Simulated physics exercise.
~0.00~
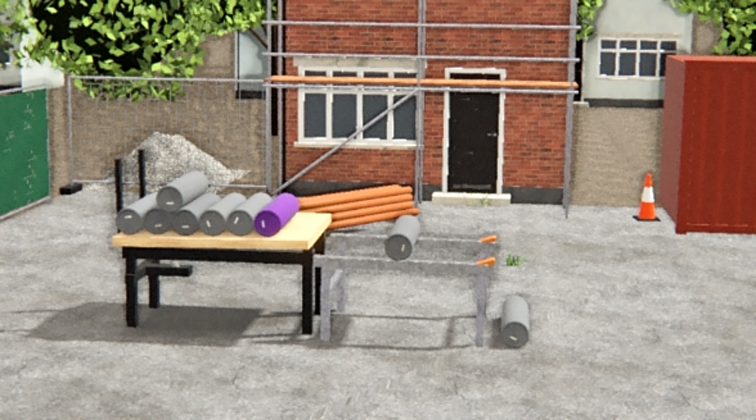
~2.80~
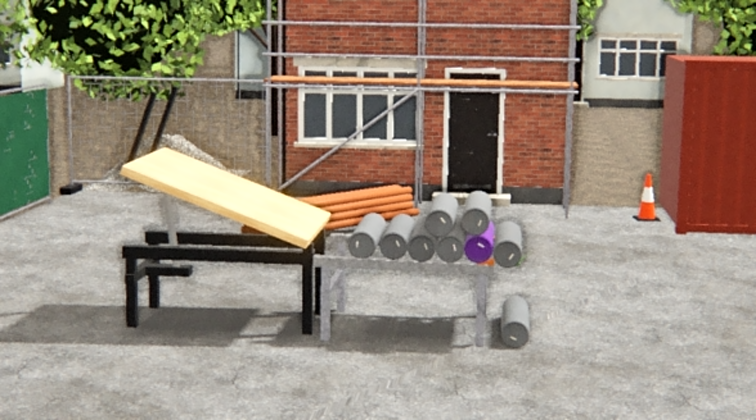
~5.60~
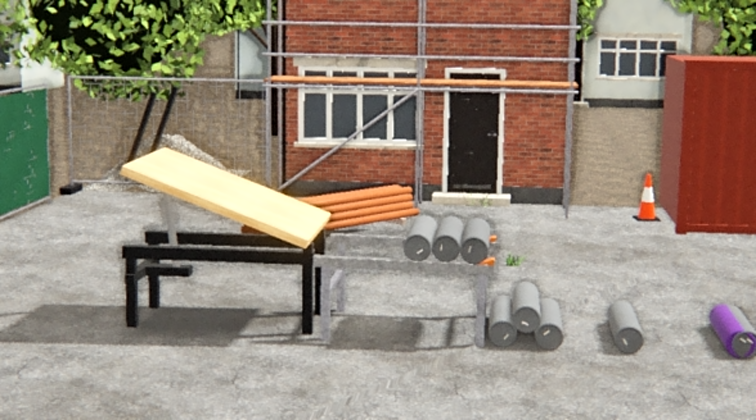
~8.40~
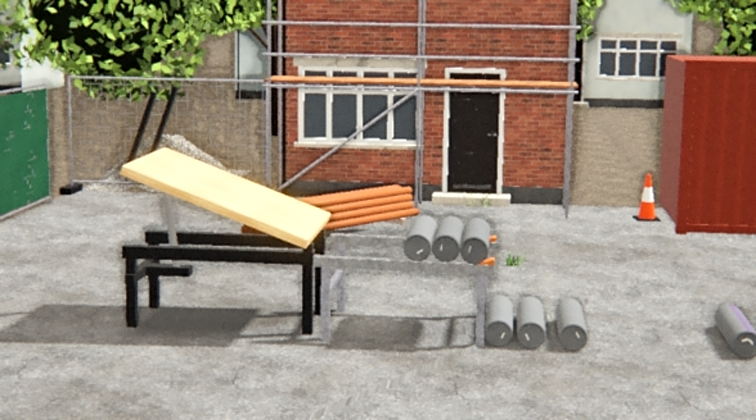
A wooden platform on a black stand tipped up at its left, sending grey cylinders and a purple one rolling right onto a low rack; three grey ones stayed there while others dropped to the ground, and the purple one rolled away out of view.
